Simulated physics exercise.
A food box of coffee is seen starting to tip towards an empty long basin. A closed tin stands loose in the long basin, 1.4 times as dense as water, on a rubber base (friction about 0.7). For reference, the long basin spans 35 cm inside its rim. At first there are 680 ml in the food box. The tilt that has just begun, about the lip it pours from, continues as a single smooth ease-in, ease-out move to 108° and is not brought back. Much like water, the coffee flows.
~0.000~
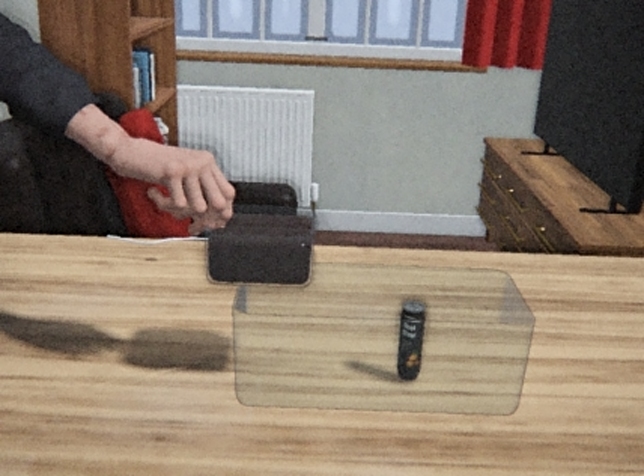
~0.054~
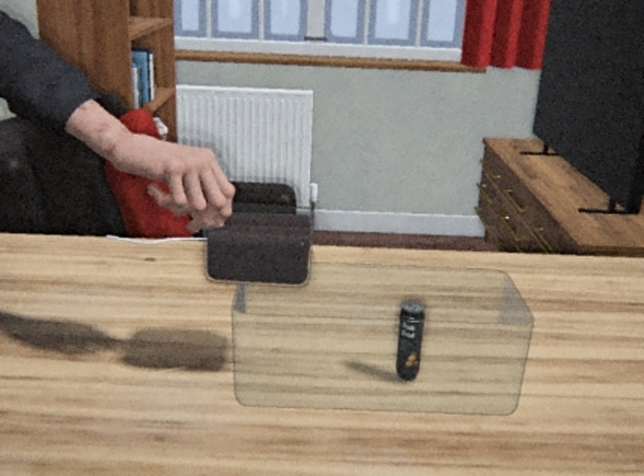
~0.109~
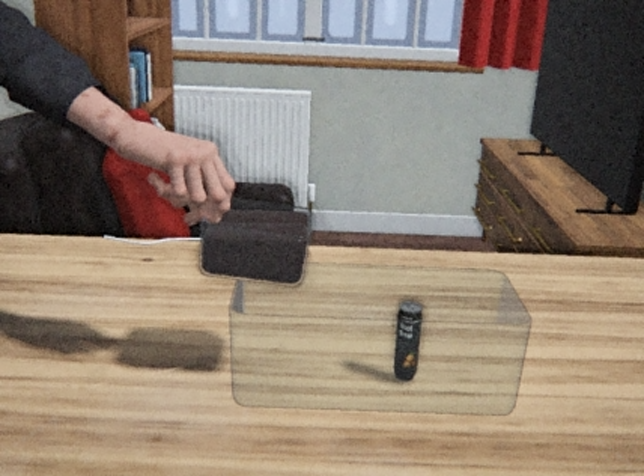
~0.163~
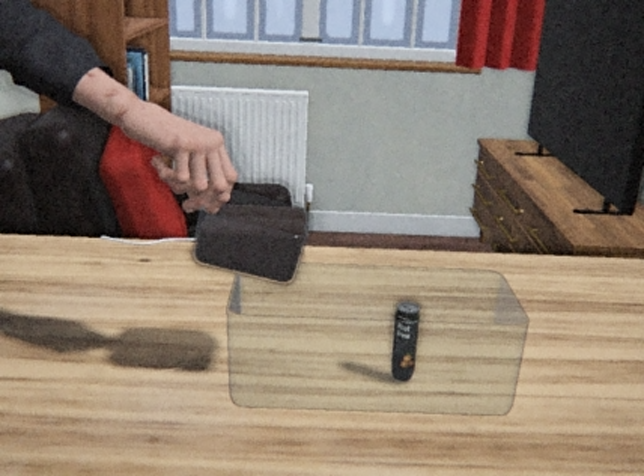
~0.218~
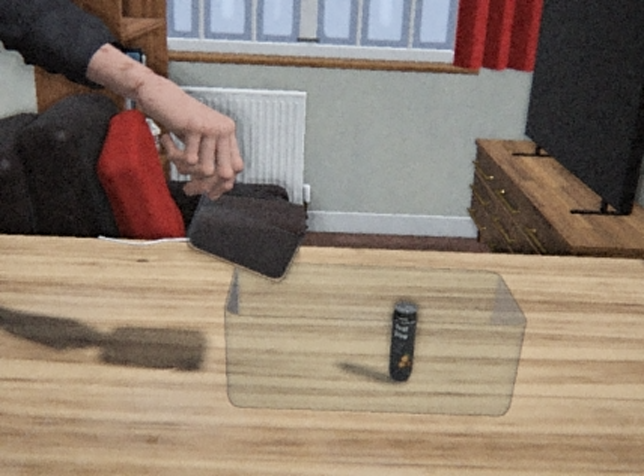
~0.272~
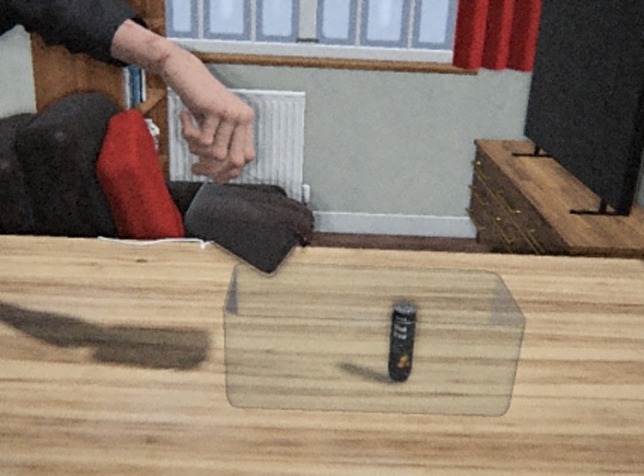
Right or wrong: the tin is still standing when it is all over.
Wrong, it has gone over.
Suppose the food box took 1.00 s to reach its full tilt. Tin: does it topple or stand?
The tin stays up.
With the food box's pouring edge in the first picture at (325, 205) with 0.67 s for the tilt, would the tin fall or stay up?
Then it stays on its base.
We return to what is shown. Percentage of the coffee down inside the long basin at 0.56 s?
Some 28 per cent.
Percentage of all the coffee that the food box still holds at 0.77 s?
About 2 per cent.
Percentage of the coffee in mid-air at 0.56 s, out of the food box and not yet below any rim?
Near 48 per cent at that moment.
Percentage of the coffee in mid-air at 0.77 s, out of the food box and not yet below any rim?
I'd say some 6 per cent is in the air.
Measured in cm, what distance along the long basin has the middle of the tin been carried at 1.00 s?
Its middle sits about 6 cm from the start.
After 0.56 s the tilt is 93° and 25 per cent is still to pour; the tin stands where it began.
After 0.77 s the tilt is 108° and 2 per cent is still to pour; the tin leans 16°.
After 1.00 s the tilt is 108° and 0 per cent is still to pour; the tin lies on its side.
After 1.24 s the tilt is 108° and 0 per cent is still to pour; the tin lies on its side.
In the end the tin lies on its side.
